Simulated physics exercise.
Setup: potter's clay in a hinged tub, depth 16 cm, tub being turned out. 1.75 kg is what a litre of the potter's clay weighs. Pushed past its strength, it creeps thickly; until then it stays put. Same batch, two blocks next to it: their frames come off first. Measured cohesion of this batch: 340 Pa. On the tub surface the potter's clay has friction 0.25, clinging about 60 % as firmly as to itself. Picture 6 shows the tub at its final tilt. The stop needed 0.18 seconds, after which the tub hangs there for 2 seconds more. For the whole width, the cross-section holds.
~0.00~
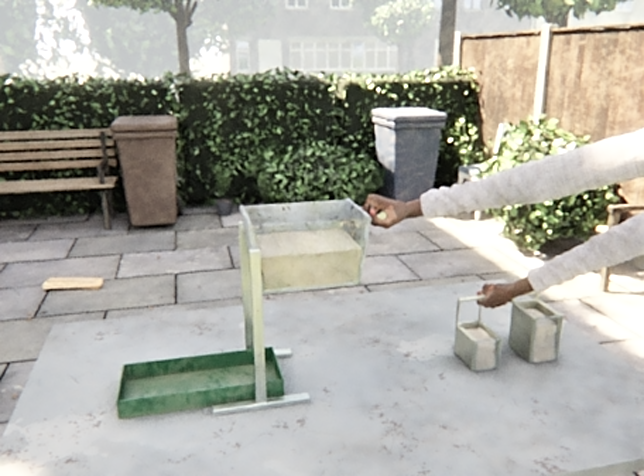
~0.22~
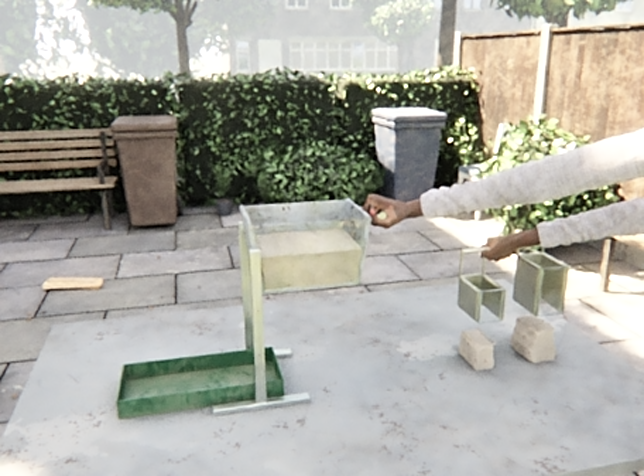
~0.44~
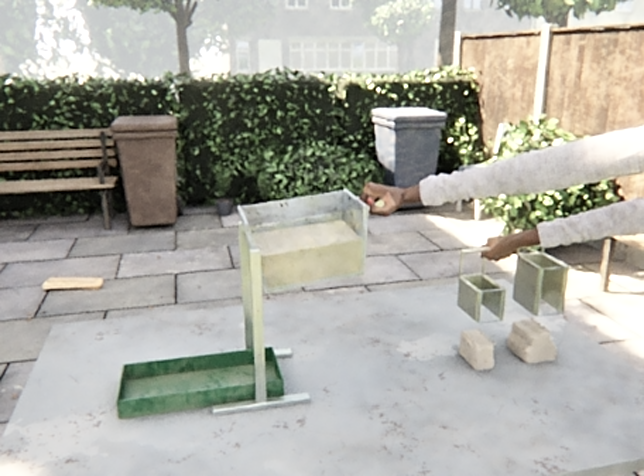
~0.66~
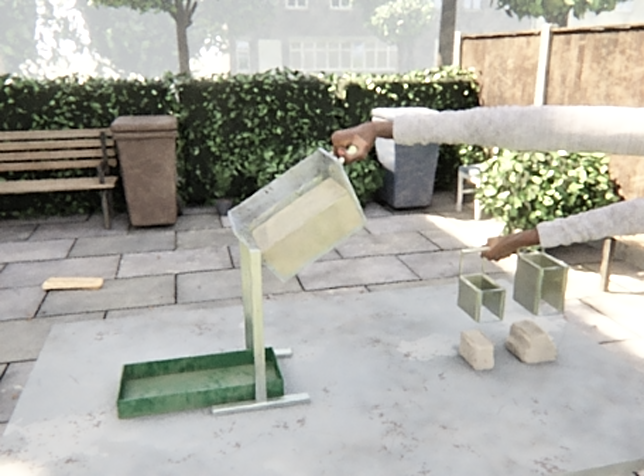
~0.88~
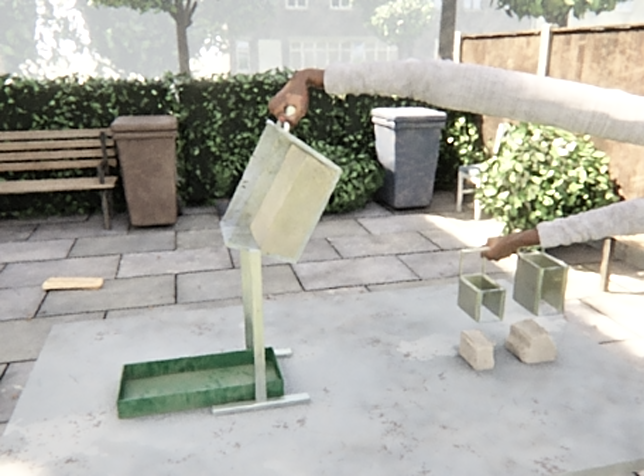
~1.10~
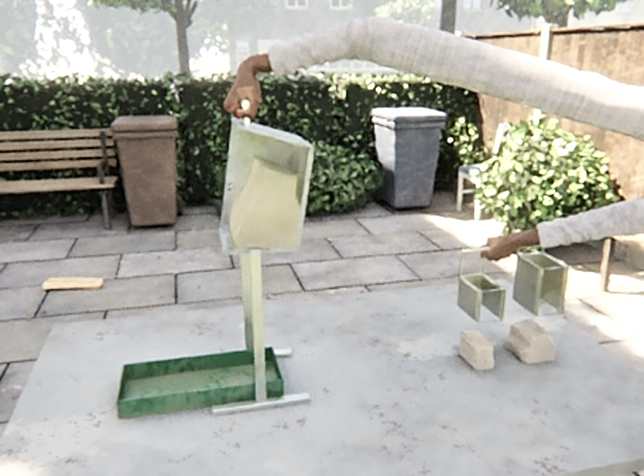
At the start, one hand holds a clear tub of pale, thick clay level on a post, while another lifts two small moulds off two blocks at right. The larger block sags slightly, then the first hand swings the tub up leftward until steeply tilted, the clay still inside.
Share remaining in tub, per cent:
Near 59 percent.
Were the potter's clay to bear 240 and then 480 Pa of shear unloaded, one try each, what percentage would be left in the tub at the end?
Roughly 55 % followed by roughly 65 %.
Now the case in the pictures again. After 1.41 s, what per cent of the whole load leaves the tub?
About 12 percent.
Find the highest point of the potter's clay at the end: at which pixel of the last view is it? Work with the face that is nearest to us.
Roughly at pixel (292, 210).
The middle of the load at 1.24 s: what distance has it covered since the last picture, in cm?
4 cm.
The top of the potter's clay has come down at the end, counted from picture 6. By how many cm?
About 10 cm.
After 1.24 s, the tub is at 80 degrees and holds 91 %.
After 1.41 s, the tub is at 80 degrees and holds 72 %.
After 1.58 s, the tub is at 80 degrees and holds 62 %.
After 1.75 s, the tub is at 80 degrees and holds 59 %.
After 3.10 s, the tub is at 80 degrees and holds 59 %.
